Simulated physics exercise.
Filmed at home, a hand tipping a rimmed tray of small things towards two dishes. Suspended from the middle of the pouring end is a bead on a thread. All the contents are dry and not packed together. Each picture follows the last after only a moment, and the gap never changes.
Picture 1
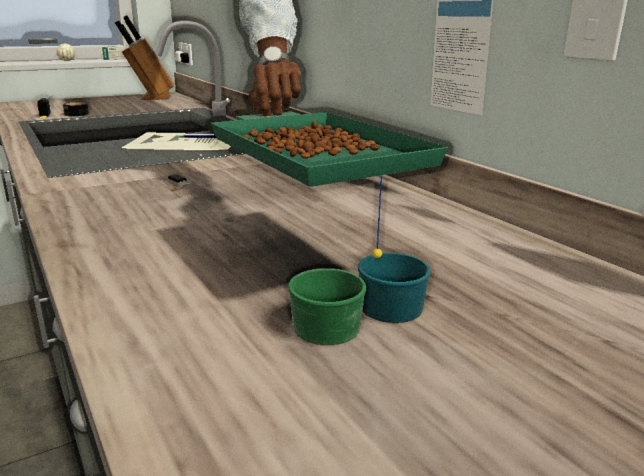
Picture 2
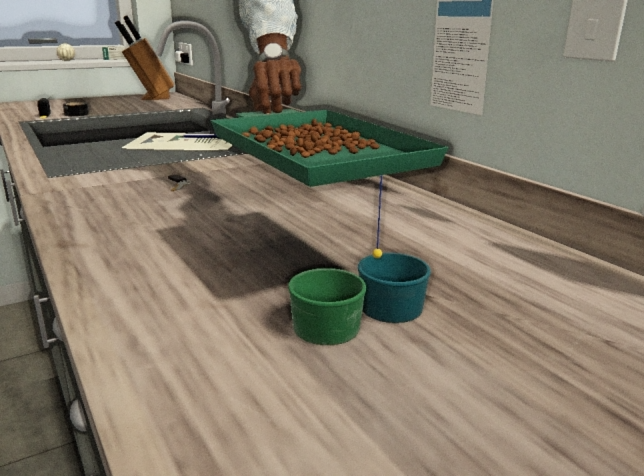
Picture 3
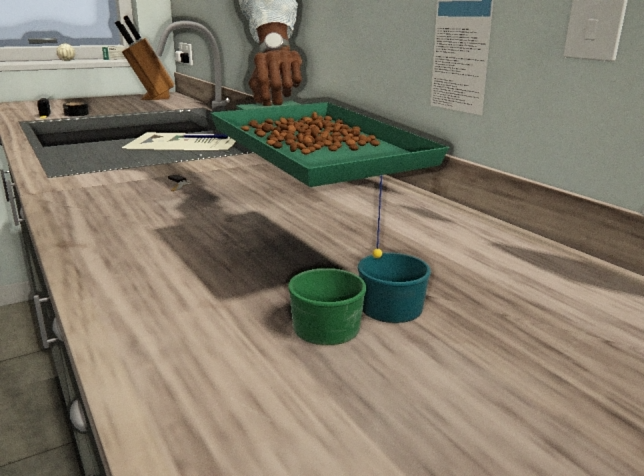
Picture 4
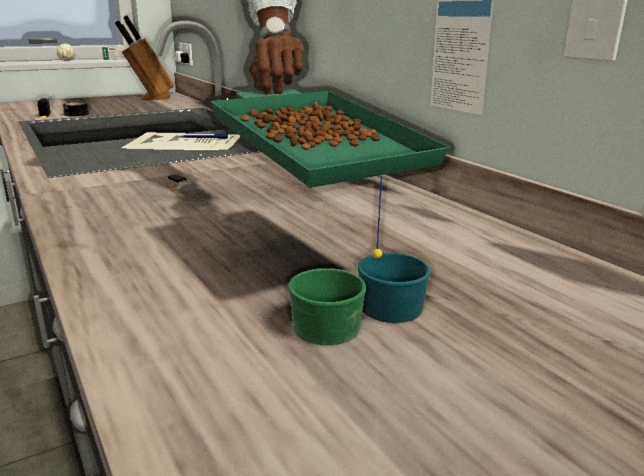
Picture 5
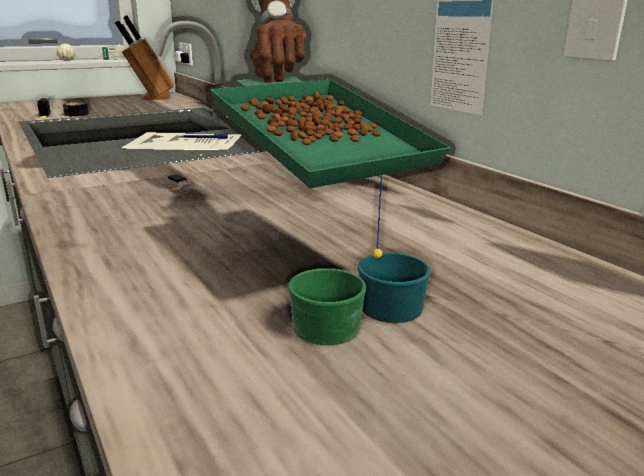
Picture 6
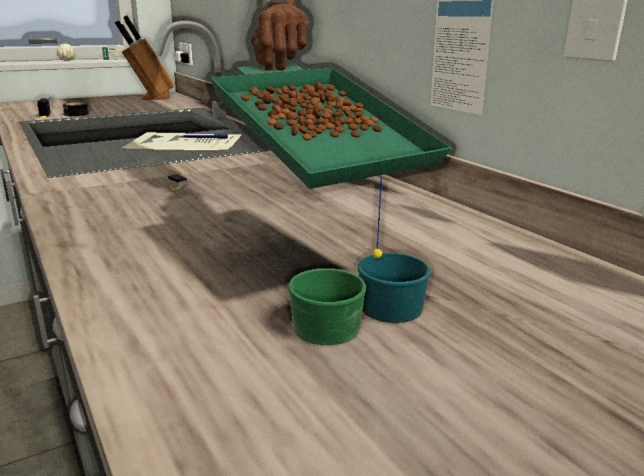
Green tray of brown kibble slowly tilting as a hand raises its far end above a green dish and a blue one.
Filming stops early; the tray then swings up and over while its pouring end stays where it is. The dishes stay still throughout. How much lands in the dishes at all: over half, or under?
Mostly spilled.
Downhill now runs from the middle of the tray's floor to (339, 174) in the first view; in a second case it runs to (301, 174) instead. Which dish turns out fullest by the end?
Note: Place 1, the dish at the left; place 2, the dish at the left.
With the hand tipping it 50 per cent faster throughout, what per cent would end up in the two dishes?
Close to 30 in a hundred.
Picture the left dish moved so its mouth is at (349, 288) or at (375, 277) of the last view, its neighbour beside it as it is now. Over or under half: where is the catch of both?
First shift, a majority share; second shift, a minority share.
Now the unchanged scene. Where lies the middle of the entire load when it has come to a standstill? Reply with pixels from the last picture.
I'd place the middle at about (385, 336).
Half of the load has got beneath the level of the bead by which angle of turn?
Near 105 degrees.
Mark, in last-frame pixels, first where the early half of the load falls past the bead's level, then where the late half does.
About (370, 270) to begin with, then about (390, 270).
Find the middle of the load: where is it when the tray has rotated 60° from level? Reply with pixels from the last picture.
The load's middle is around (372, 165).
Shortly afterwards, tray tipped steeply; the bulk on the tray; only a few in the left dish; only a few outside both; a little in the air.
Next, tray tipped past a quarter turn; near a third on the tray; a little in the left dish; a little in the right dish; near a quarter outside both; near a third in the air.
Some moments later, tray tipped past a quarter turn; near a quarter in the left dish; a little in the right dish; near two thirds outside both.
In the end, tray tipped past a quarter turn; near a quarter in the left dish; a little in the right dish; near two thirds outside both.
